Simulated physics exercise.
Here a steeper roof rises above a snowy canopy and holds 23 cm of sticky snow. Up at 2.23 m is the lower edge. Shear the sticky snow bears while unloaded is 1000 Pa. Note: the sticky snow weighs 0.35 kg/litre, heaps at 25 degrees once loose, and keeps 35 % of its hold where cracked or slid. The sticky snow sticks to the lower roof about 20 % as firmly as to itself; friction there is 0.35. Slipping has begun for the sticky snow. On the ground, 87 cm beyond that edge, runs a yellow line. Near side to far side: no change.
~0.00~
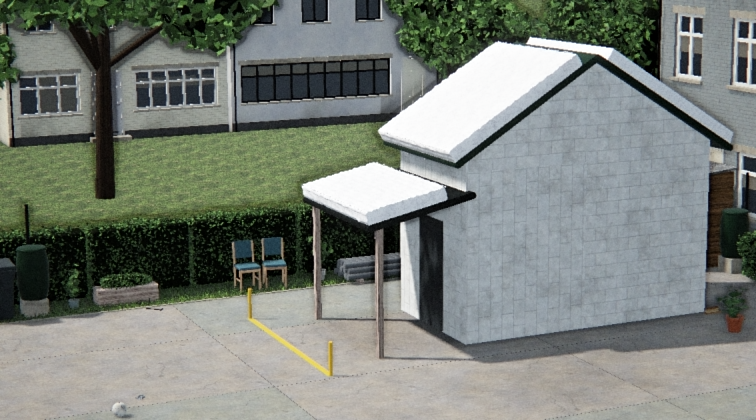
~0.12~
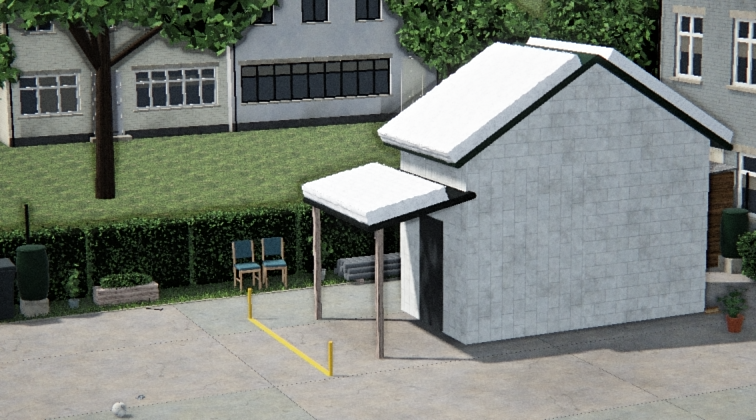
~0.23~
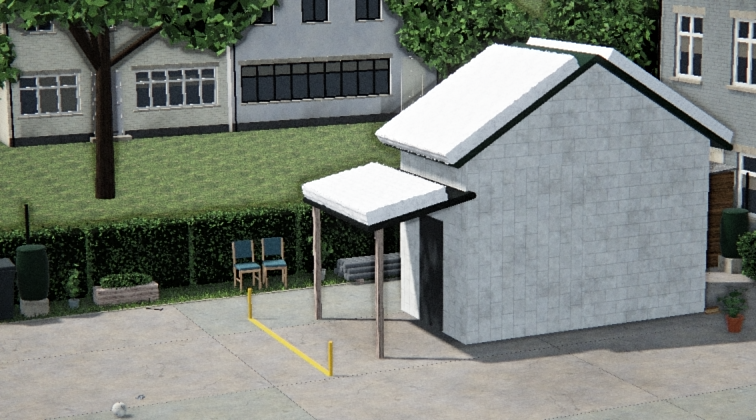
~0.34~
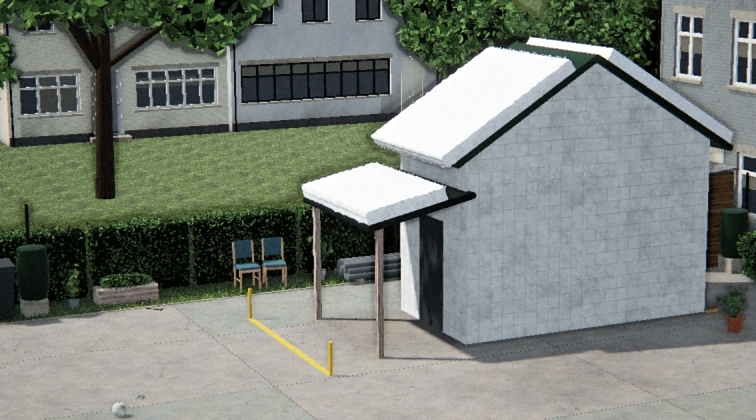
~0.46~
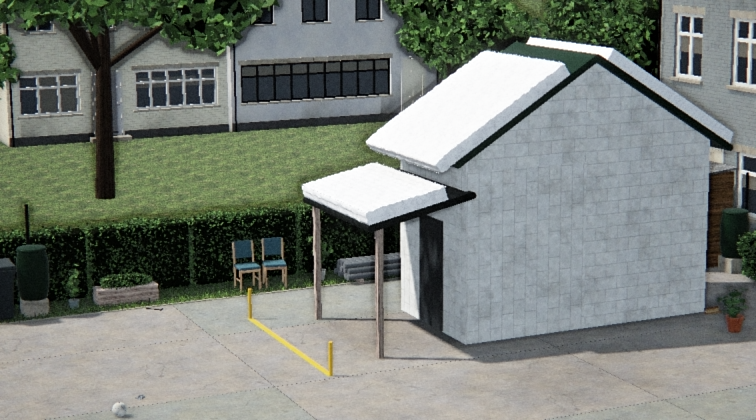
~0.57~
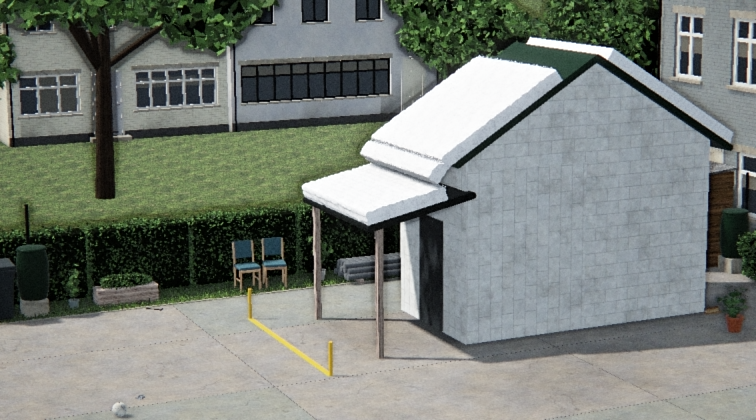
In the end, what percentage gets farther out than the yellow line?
About 24 %.
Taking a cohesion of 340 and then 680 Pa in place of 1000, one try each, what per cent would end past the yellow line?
Going in order, it's 50 % and then 35 %.
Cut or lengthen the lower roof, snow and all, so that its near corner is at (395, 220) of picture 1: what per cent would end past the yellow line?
Then about 25 %.
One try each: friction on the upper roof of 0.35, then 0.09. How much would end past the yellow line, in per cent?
Respectively 1 percent and 35 percent.
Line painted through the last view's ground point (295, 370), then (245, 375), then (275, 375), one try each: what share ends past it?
14 %, 0 %, 6 %.
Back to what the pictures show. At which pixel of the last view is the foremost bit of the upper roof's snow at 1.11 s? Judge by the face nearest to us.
Roughly at (380, 199).
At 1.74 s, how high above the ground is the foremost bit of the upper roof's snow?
Somewhere around 2.0 metres, I'd say.
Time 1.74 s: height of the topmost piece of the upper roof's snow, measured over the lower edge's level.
At that moment the top of the snow is about 1.2 m above the lower edge.
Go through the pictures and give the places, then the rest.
The first picture shows foremost bit of the sticky snow at (454, 152).
The second picture shows foremost bit of the sticky snow at (453, 153), its middle shifted 1.6 cm.
The third picture shows foremost bit of the sticky snow at (450, 154), its middle shifted 6.7 cm, 2 % of it past the upper edge, in one piece.
The fourth picture shows foremost bit of the sticky snow at (446, 153), its middle shifted 16 cm, 6 % of it past the upper edge, in one piece.
The fifth picture shows foremost bit of the sticky snow at (441, 162), its middle shifted 29 cm, 10 % of it past the upper edge, in one piece.
The sixth picture shows foremost bit of the sticky snow at (433, 172), its middle shifted 46 cm, 16 % of it past the upper edge, cracking.
After 1.11 s, none is below the lower edge and 0 % is past the line.
After 1.74 s, 3 % is below the lower edge and 0 % is past the line.
After 2.37 s, 38 % is below the lower edge and 19 % is past the line.
After 3.00 s, 49 % is below the lower edge and 22 % is past the line.
After 3.70 s, 49 % is below the lower edge and 24 % is past the line.
